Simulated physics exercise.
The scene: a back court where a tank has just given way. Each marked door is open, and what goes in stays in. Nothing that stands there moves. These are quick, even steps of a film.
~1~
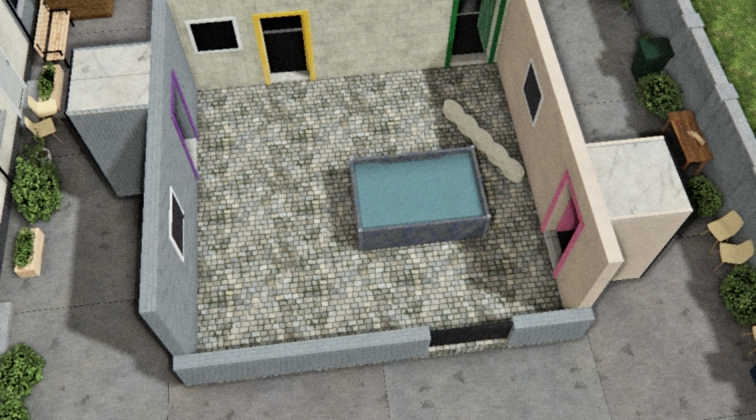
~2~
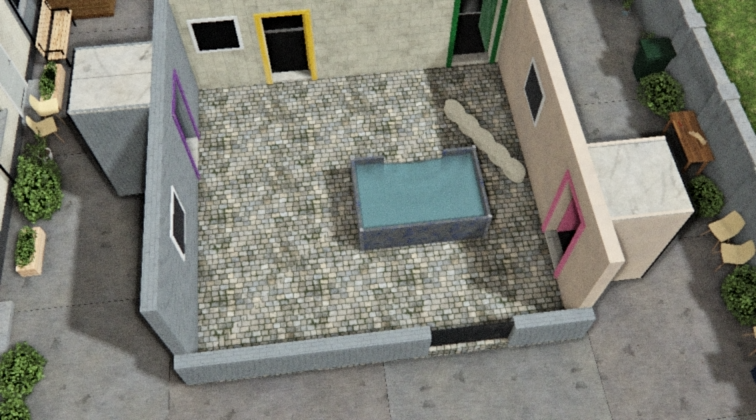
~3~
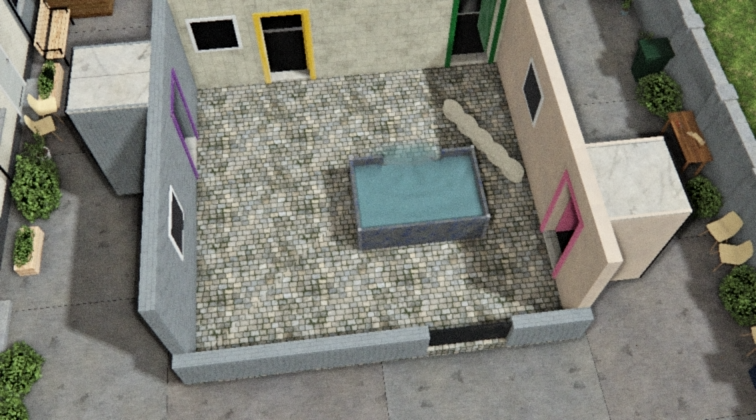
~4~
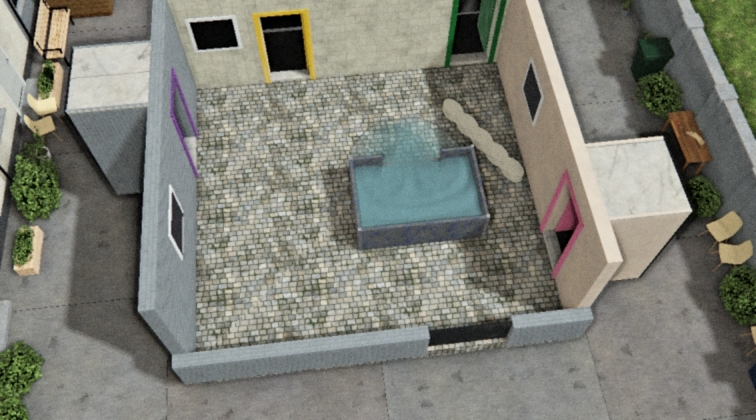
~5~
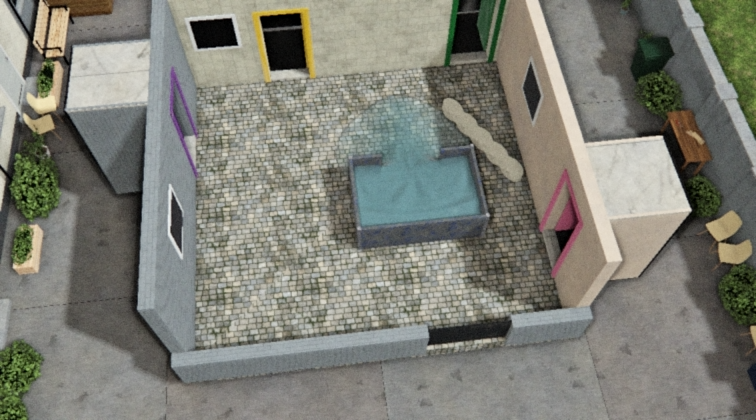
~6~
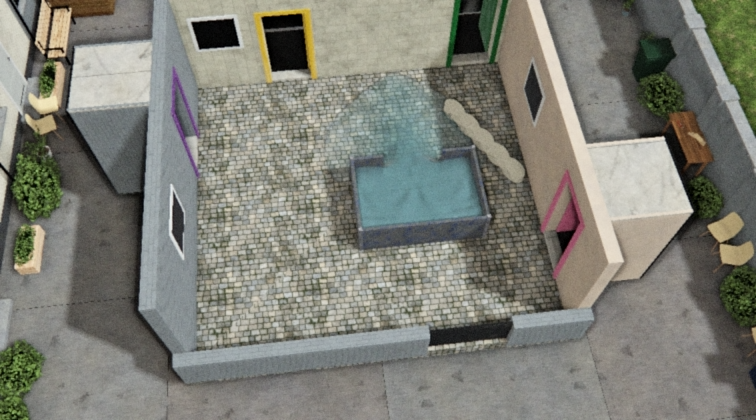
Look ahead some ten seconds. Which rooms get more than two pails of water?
In the end: The pink door holds within the limit; the purple door holds within the limit; the yellow door floods; the green door floods.
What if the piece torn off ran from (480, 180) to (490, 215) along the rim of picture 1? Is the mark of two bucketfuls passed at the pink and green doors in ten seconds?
In short: The pink one lets more in; the green one lets less in.
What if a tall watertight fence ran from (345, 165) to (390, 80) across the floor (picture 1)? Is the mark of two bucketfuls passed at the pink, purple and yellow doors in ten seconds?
In short: The pink one holds, the purple one is under, the yellow one holds.
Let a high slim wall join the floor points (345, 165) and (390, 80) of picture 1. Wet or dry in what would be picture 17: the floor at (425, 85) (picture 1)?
There: Flooded.
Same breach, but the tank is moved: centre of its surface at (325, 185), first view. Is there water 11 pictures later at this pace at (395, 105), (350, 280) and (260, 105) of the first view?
In turn: Covered, no water, awash.
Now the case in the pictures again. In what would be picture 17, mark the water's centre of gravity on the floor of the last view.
Roughly at (404, 154).
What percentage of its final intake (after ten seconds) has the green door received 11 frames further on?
About 5 per cent.
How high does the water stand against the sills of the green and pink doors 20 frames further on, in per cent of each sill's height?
Near 160 and 0 in a hundred.
A moment on, water covers 20 % of the floor; the pink door not reached, the purple door not reached, the yellow door not reached, the green door wet at the sill, nothing in.
Next, water covers 30 % of the floor; the pink door not reached, the purple door not reached, the yellow door under two buckets in, the green door under two buckets in.
Then, water covers 45 % of the floor; the pink door not reached, the purple door wet at the sill, nothing in, the yellow door over two buckets in, the green door over two buckets in.
Later, water covers 70 % of the floor; the pink door wet at the sill, nothing in, the purple door wet at the sill, nothing in, the yellow door over two buckets in, the green door over two buckets in.
In the end, water covers 95 % of the floor; the pink door wet at the sill, nothing in, the purple door under two buckets in, the yellow door over two buckets in, the green door far over two buckets in.
